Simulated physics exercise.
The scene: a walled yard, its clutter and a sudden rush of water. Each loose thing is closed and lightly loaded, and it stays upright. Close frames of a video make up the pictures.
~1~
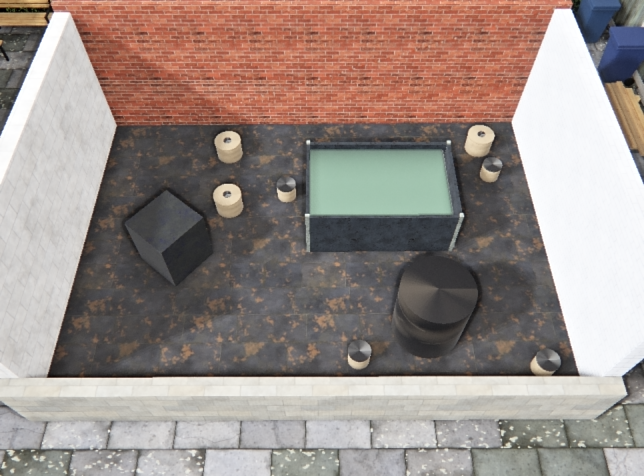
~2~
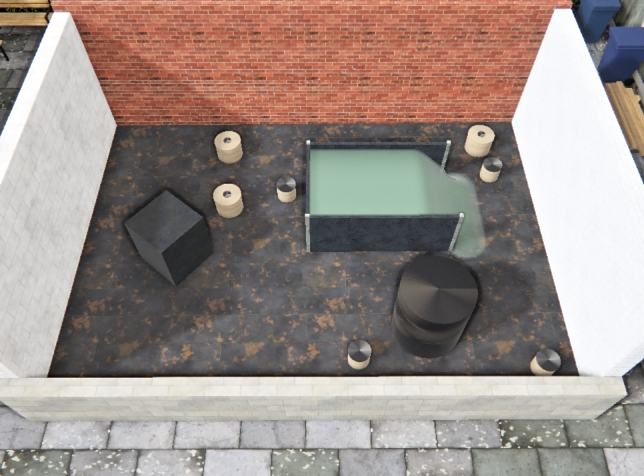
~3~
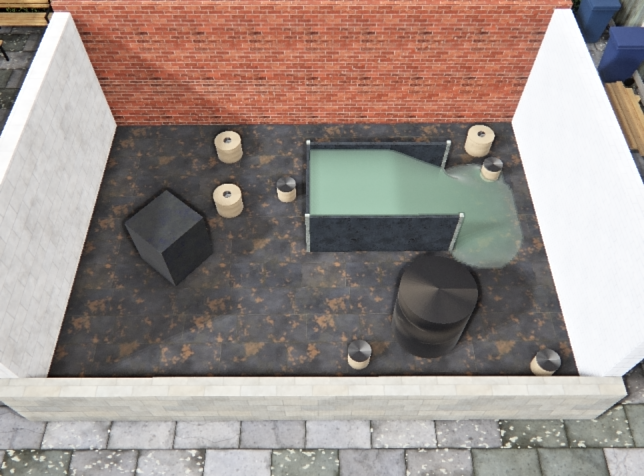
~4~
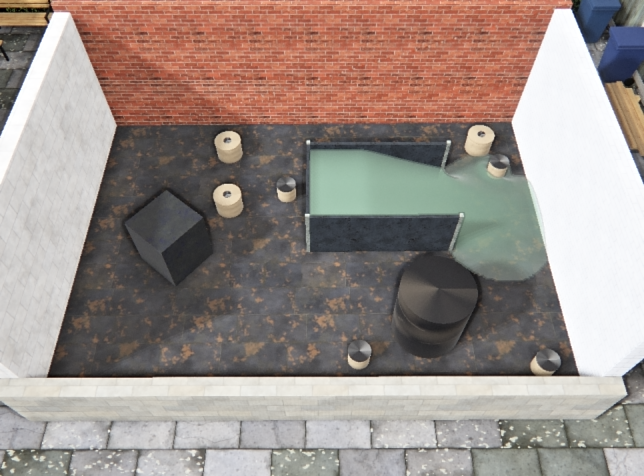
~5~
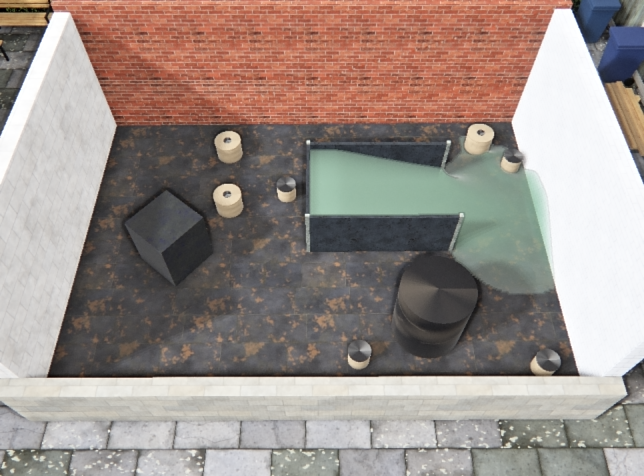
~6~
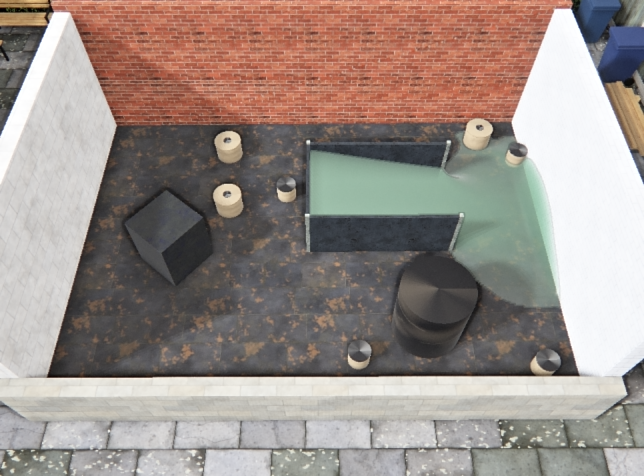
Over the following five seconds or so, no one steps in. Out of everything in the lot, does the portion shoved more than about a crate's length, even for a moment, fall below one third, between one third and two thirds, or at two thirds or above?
It is a large majority of two thirds or higher.
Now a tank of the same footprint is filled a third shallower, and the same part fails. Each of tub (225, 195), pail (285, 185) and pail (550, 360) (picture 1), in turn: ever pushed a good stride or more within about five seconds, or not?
In sequence: Fell short, fell short and went the distance.
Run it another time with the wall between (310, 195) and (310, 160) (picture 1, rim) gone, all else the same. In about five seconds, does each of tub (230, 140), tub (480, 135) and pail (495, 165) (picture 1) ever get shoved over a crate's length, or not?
In turn: Swept aside, less than that, short of that.
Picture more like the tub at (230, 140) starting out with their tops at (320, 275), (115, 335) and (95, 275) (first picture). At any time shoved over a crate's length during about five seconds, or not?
Results - 1: Doesn't go far; 2: Ends up far away; 3: Doesn't go far.
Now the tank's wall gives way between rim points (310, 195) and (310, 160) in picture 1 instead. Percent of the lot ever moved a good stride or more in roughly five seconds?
It comes to some 40 per cent.
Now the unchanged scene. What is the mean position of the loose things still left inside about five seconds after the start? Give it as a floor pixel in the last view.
In the last view, somewhere about (166, 206).
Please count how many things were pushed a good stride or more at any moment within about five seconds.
The total is 6.
A moment on, 1 of 8 are well off their spots; 1 afloat.
Next, 3 of 8 are well off their spots; 1 afloat.
Later, 6 of 8 are well off their spots; 3 afloat.
In the end, 6 of 8 are well off their spots, and 6 have been at some point; 5 afloat.
